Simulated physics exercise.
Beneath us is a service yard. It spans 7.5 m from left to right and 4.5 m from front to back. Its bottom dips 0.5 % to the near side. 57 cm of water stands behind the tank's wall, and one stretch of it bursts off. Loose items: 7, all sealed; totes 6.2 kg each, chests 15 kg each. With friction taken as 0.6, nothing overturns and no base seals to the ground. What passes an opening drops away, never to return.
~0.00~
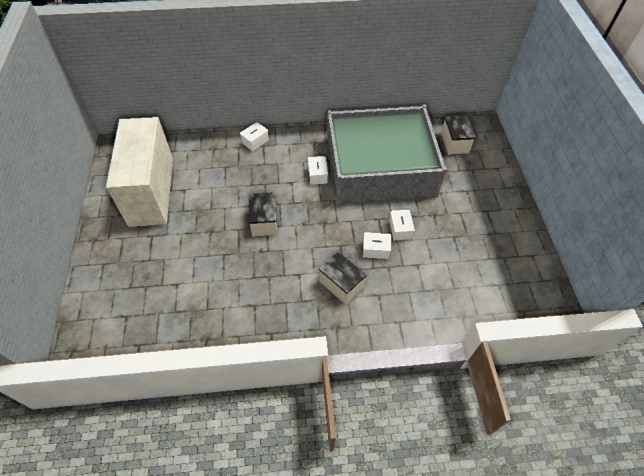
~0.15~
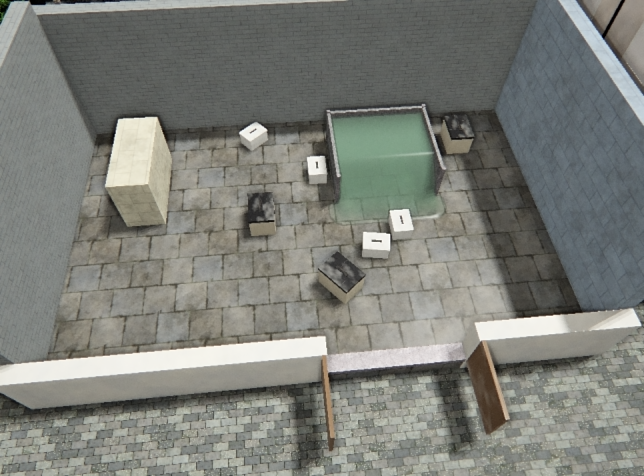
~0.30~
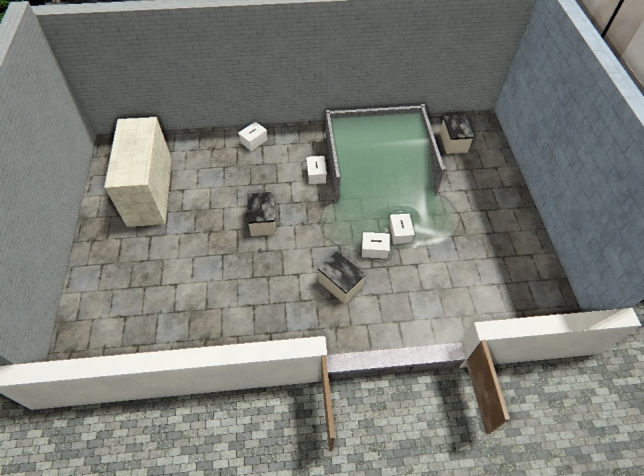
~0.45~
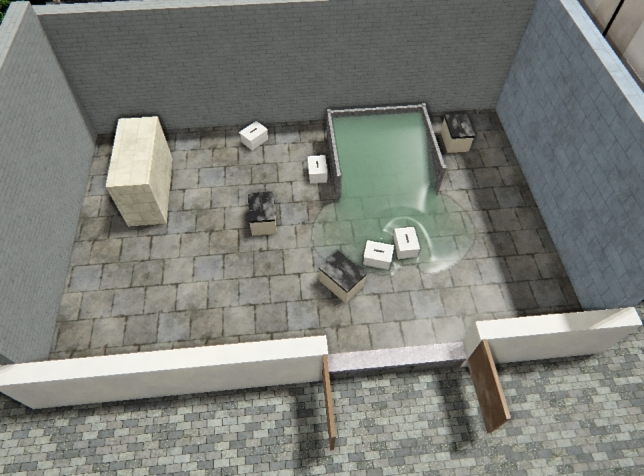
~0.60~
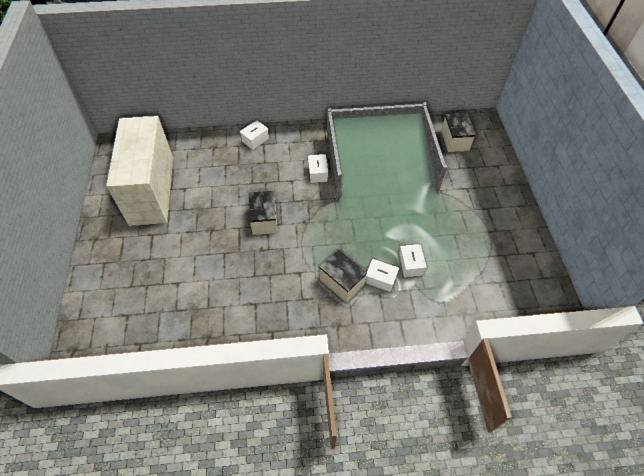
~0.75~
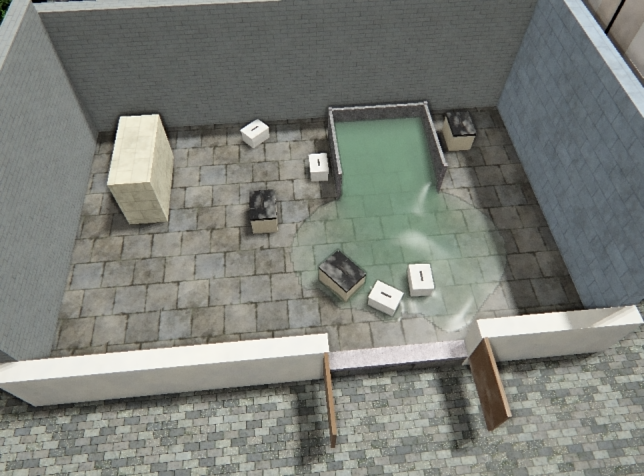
We see a walled yard with scattered boxes and a raised tank whose front side gives way, letting greenish water spread across the paving; two small white boxes in front slide toward the near side while the others stay put.
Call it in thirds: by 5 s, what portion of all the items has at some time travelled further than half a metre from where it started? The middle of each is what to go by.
The portion is between a third and two thirds.
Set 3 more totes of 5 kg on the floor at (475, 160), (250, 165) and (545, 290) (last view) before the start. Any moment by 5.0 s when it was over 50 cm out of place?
Below, below, above.
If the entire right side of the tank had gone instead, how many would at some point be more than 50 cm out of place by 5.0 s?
Result: 2.
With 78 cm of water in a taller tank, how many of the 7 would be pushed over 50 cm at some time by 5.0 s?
Then 3 of them.
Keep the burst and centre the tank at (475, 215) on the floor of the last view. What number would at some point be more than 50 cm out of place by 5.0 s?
Result: 1 of them.
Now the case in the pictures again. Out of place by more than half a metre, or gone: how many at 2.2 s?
At that moment it comes to 3.
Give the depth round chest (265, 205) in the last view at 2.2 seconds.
Roughly 0 cm.
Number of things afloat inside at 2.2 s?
The count is 0.
After 1.1 s 3 of 7 are over 50 cm from their spots; 0 afloat.
After 2.2 s 3 of 7 are over 50 cm from their spots; 0 afloat.
After 3.5 s 3 of 7 are over 50 cm from their spots; 0 afloat.
After 5.0 s 3 of 7 are over 50 cm from their spots, and 3 have been at some point; 0 afloat.
